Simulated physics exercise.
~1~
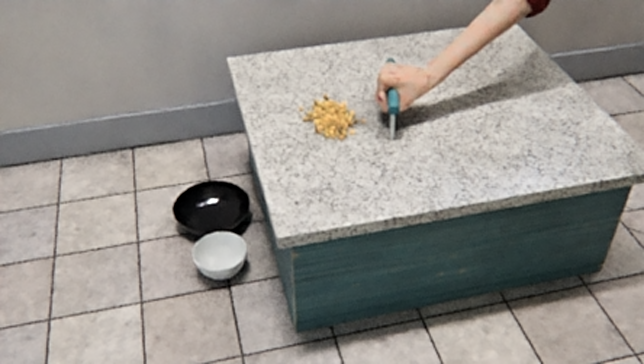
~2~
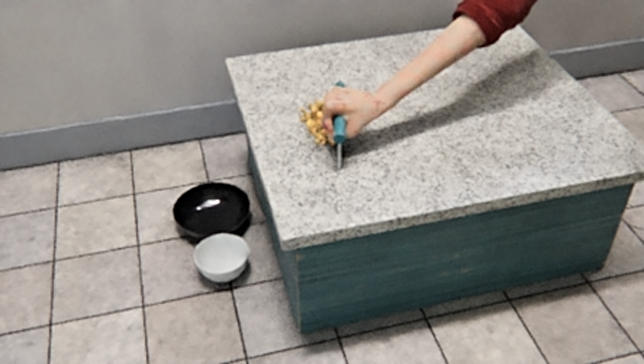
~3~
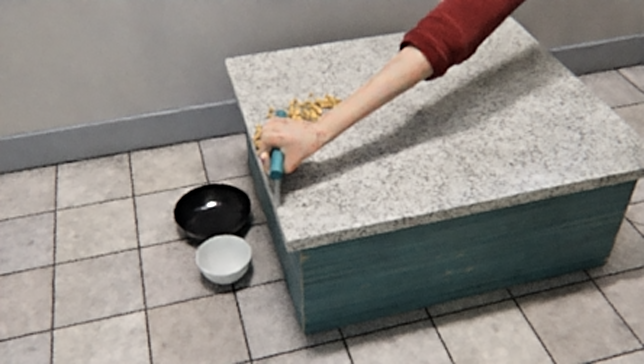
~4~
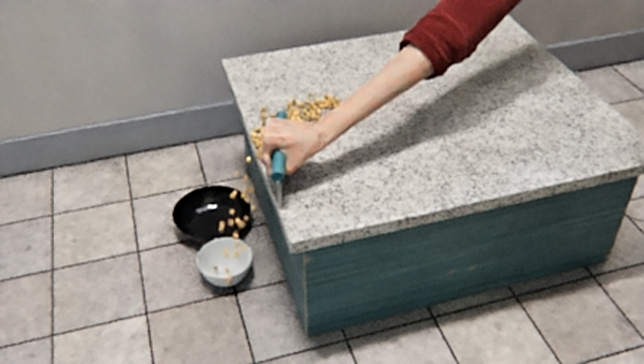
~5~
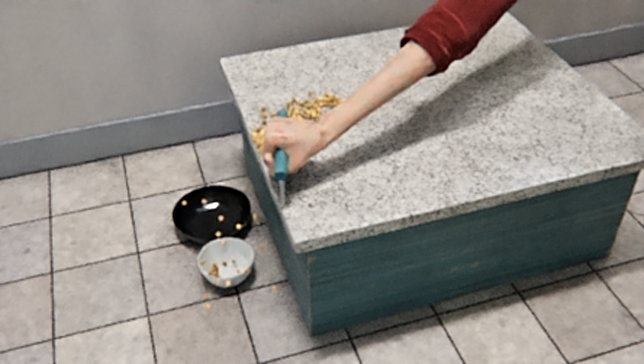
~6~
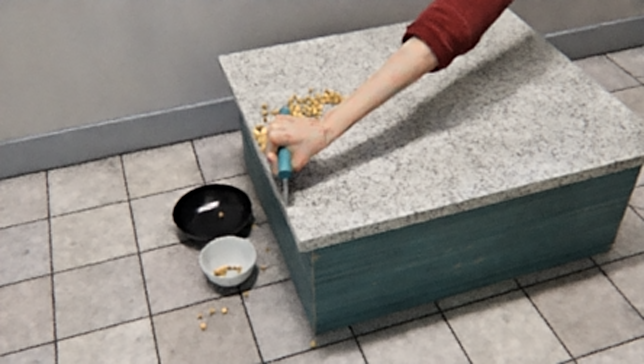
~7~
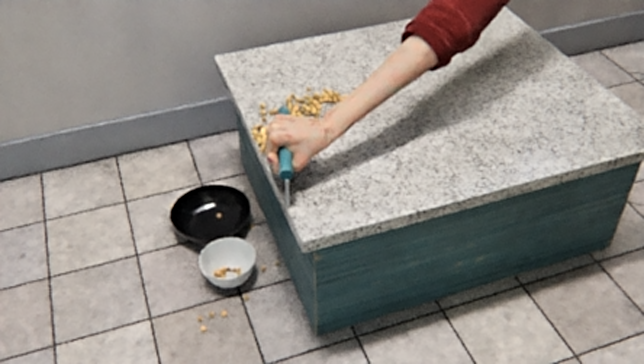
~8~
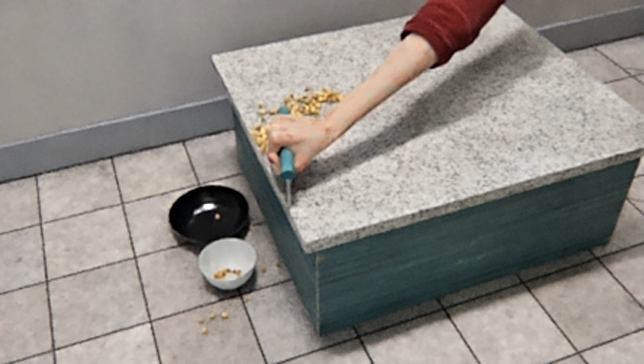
A hand holding a teal-handled scraper sweeps a pile of dried chickpeas leftward across a speckled stone slab and halts at its edge; some spill over, several landing in the white bowl and a few on the tiled floor, while most stay on top.
